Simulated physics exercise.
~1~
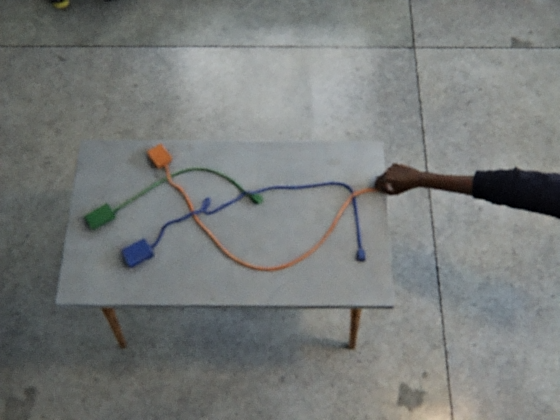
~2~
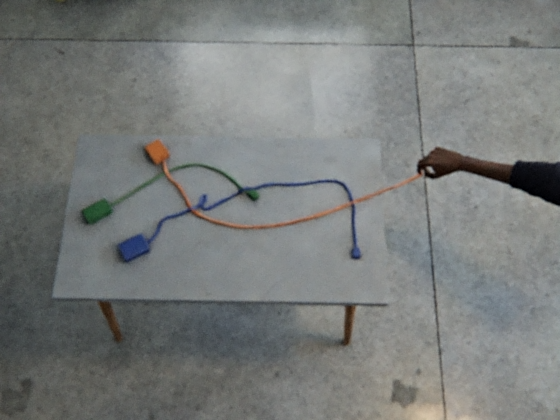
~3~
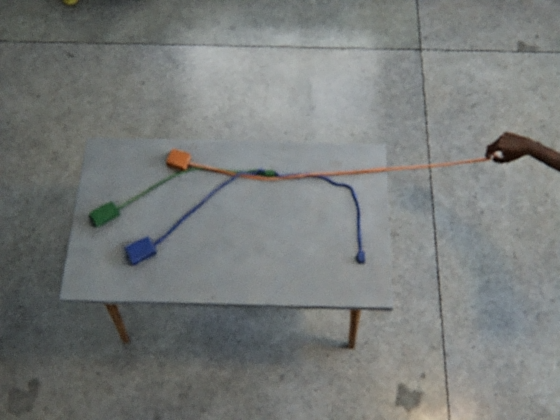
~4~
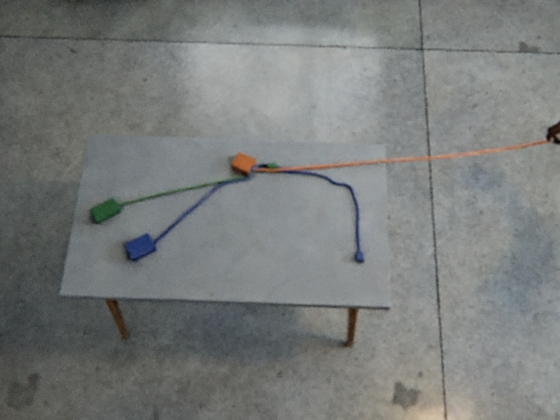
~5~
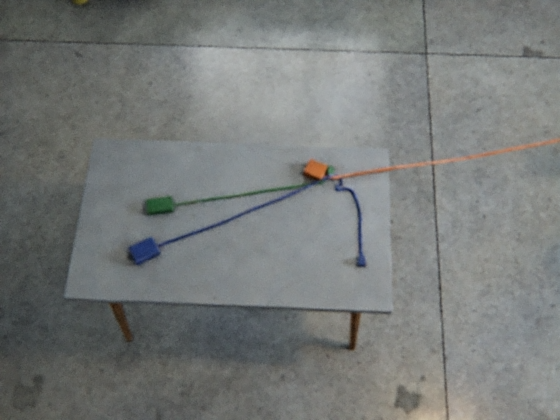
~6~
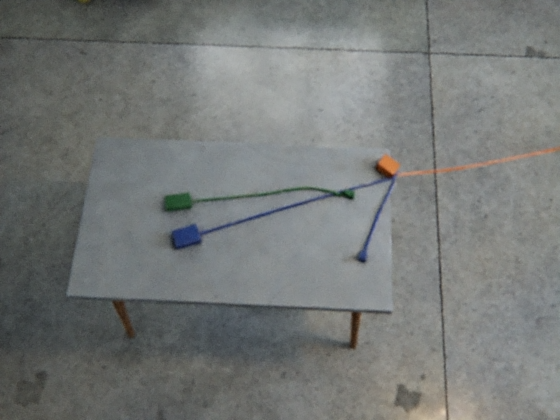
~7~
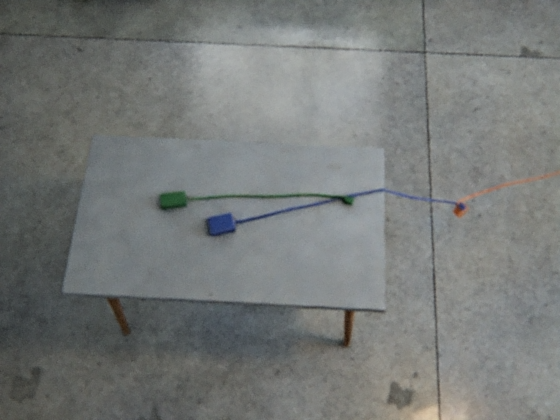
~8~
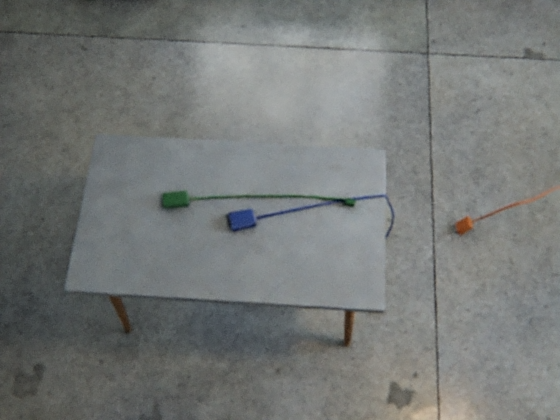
On a folding table, a hand pulls the orange charger off, dragging blue and green chargers rightwards.
